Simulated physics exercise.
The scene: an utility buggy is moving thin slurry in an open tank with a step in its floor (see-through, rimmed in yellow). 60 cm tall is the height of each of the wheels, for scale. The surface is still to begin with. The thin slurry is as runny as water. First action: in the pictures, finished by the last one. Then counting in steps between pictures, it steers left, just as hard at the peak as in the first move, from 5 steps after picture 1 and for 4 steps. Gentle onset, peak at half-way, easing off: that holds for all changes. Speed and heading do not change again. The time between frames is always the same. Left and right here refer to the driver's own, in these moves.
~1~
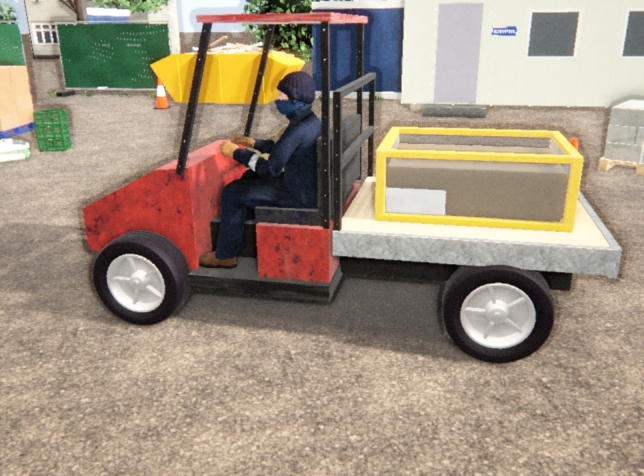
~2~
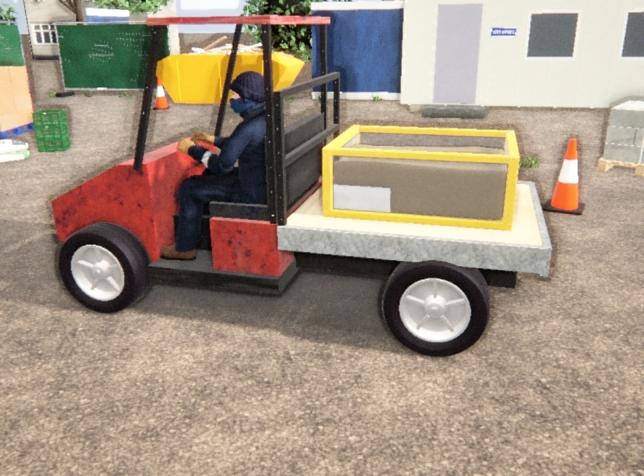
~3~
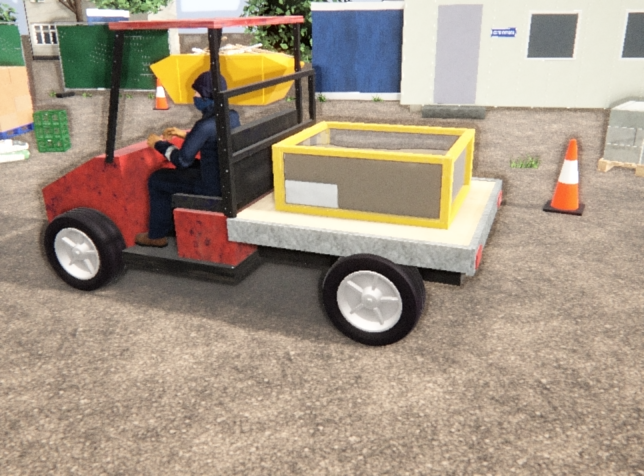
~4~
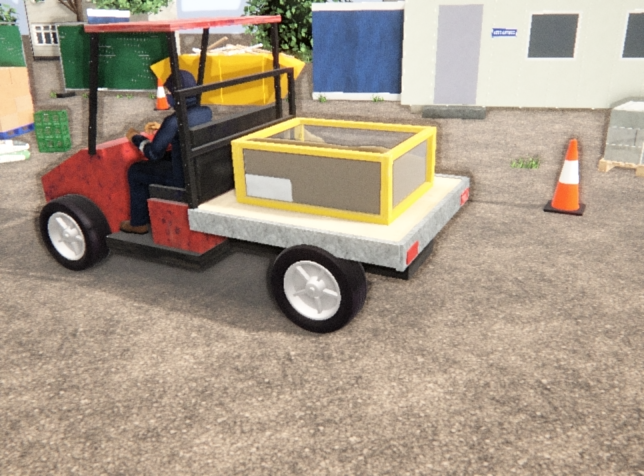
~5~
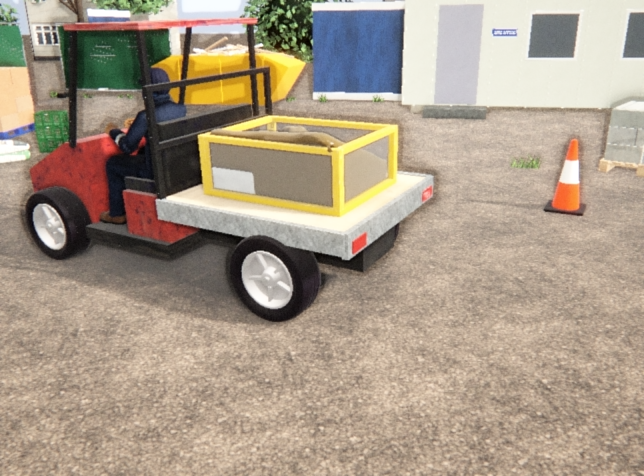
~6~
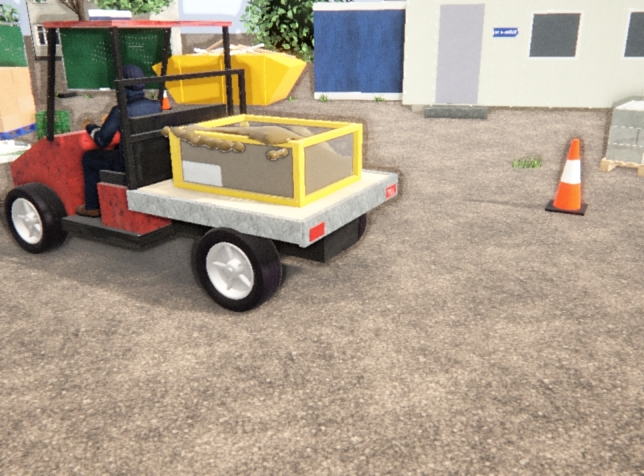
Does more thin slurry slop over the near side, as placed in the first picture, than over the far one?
No, more goes over the far one.
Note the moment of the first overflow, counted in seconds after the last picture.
I'd put it at near 0.1 seconds.
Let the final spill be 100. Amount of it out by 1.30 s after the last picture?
I'd say some 80 percent by then.
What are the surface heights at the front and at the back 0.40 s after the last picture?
About 30 cm at the front, 36 cm at the back.
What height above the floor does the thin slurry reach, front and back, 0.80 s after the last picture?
Front: 24 cm; back: 26 cm.
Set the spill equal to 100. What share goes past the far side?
It comes to about 60 per cent of the spill.
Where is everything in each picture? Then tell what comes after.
Level at the front (400, 165); level at the back (553, 170); still flat; edge of the step at (415, 190); the front is on the left, levels are read along the near wall; a wheel hub at (498, 320), in the first picture.
Level at the front (348, 161); level at the back (494, 167); still flat, in the second picture.
Rising 9° towards the near side, in the third picture.
Level at the front (258, 137); level at the back (378, 147); rising 18° towards the near side, in the fourth picture.
Level at the front (223, 125); level at the back (331, 132); rising 25° towards the near side, in the fifth picture.
Level at the front (194, 121); level at the back (293, 127); rising 24° towards the near side; a wheel hub at (226, 273), in the sixth picture.
Another 0.40 s on from the last picture, front 30 cm, middle 31 cm, back 37 cm above the lowest part of the floor; the loss stands at 3 per cent, over the near side.
Another 0.80 s on from the last picture, front 24 cm, middle 24 cm, back 25 cm above the lowest part of the floor; the loss stands at 12 per cent, mostly over the far side, some over the near side.
Another 1.30 s on from the last picture, front 31 cm, middle 24 cm, back 25 cm above the lowest part of the floor; the loss stands at 14 per cent, over the far side, a little elsewhere.
Another 3.38 s on from the last picture, the loss stands at 18 per cent, mostly over the far side, some over the near side; the near side has passed 4 per cent and the far side 11.
